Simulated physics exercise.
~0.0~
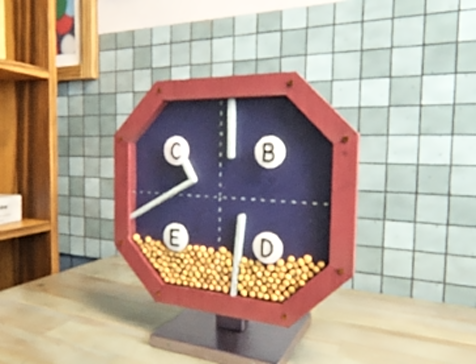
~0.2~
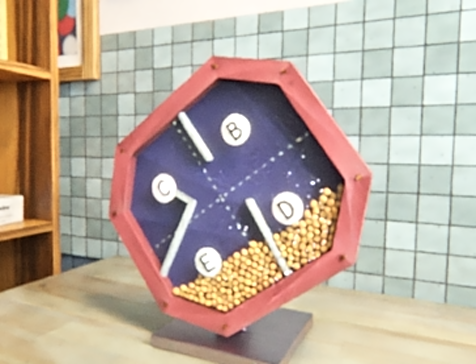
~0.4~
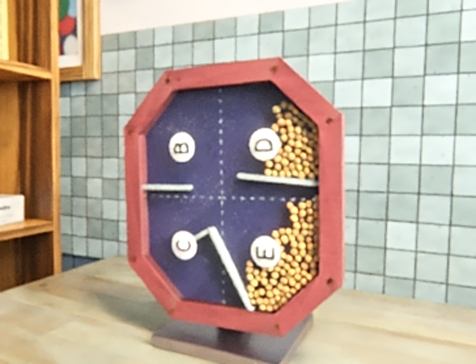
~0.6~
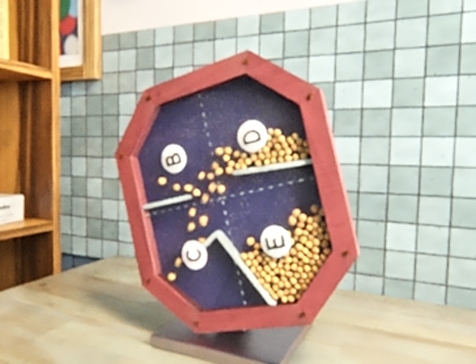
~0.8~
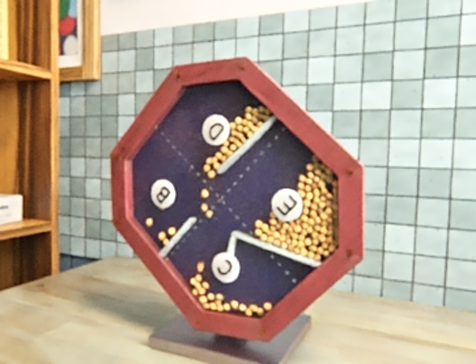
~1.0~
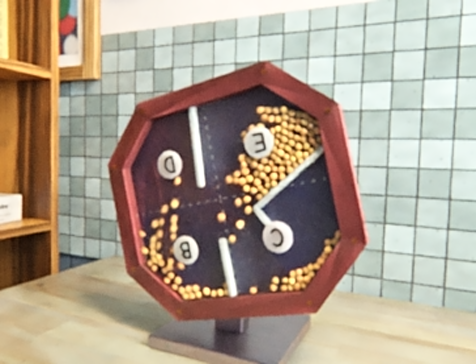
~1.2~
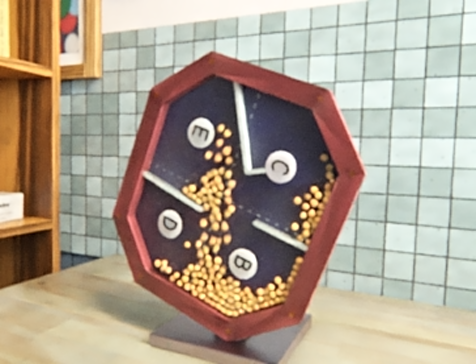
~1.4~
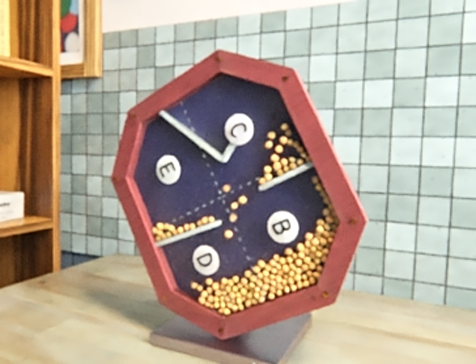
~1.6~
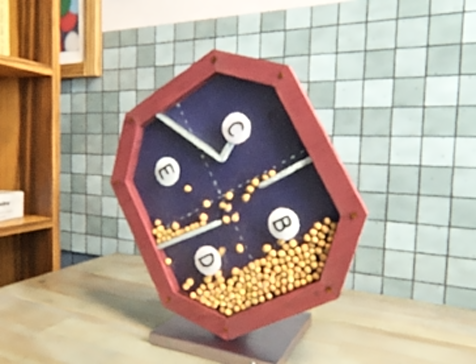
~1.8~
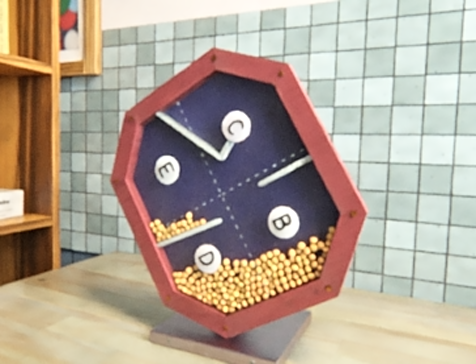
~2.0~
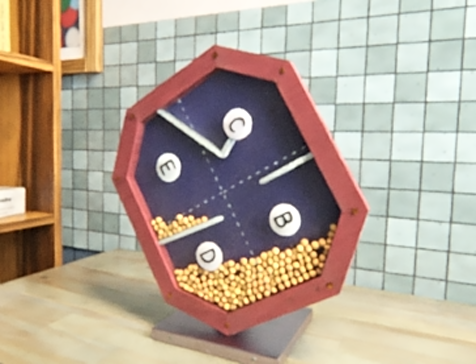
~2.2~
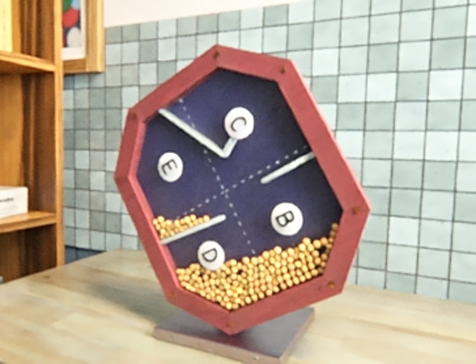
An octagonal red-framed case turns anticlockwise on its stand in two stages, carrying pale wooden beads up its right side and spilling them past thin white bars. It stops tilted, and the beads settle along the bottom beneath B and D, with a few resting on a bar at left.
